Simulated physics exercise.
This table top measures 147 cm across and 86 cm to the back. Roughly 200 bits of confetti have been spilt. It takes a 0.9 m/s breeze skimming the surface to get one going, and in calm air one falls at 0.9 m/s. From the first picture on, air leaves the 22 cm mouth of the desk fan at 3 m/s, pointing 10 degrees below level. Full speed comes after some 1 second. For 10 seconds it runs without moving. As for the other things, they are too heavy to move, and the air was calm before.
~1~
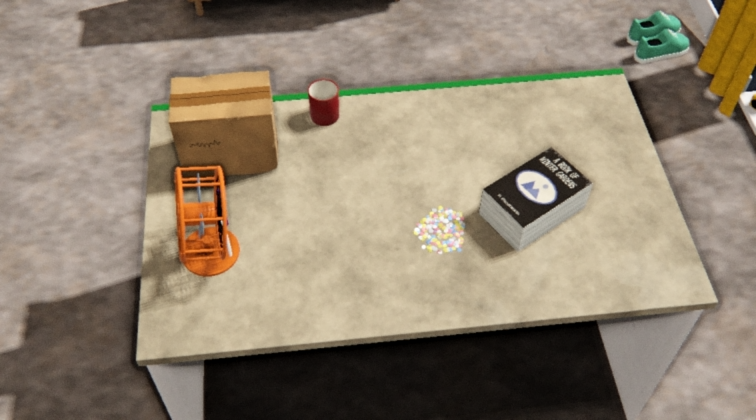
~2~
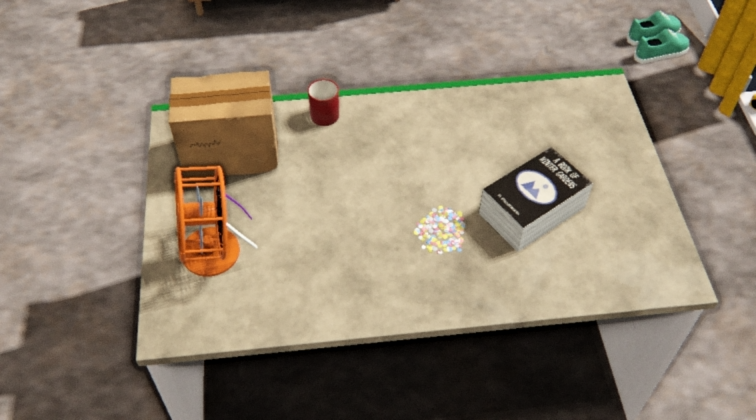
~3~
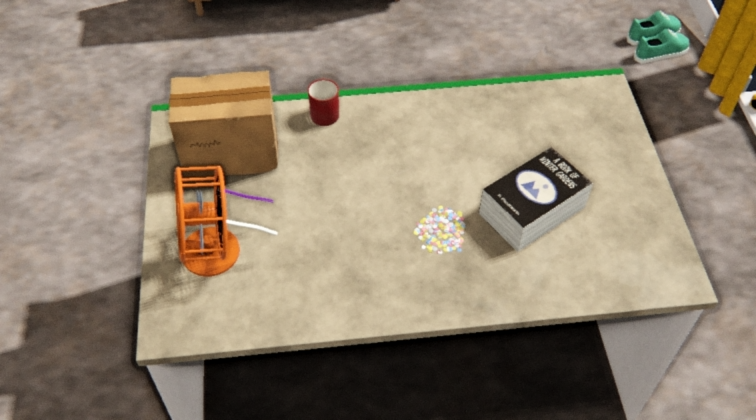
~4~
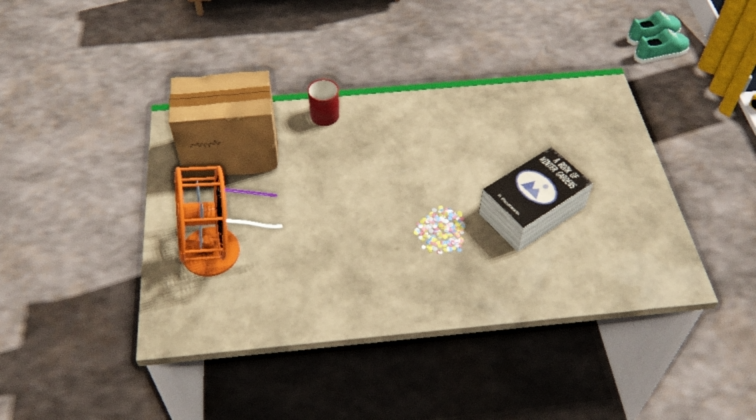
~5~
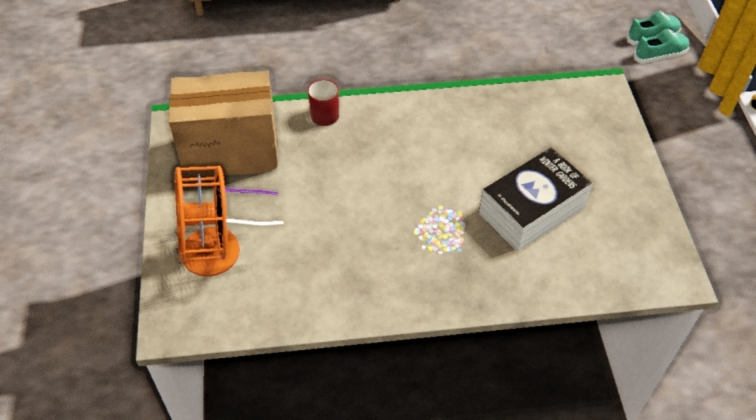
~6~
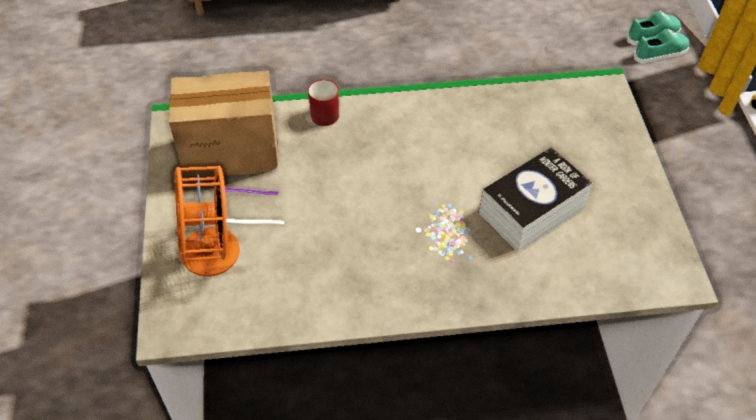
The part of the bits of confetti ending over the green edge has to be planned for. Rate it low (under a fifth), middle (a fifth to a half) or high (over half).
I rate it low.
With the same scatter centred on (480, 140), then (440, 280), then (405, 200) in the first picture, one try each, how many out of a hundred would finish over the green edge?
First try near 100 %, second near 0 %, third near 60 %.
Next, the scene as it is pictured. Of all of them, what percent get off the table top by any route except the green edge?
100 %.
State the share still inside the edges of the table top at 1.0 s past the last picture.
Reading: About 15 %.
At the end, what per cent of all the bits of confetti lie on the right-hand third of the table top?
I'd estimate around 0 per cent.
Then, 1.0 s after the last picture, 0 % are over the green edge; the middle of those still in play is near (499, 229); 76 % have settled or left.
Then, 2.2 s after the last picture, 0 % are over the green edge; 98 % have settled or left.
Then, 4.6 s after the last picture, 0 % are over the green edge; 100 % have settled or left.
Then, 9.1 s after the last picture, at the end, 0 % are over the green edge.
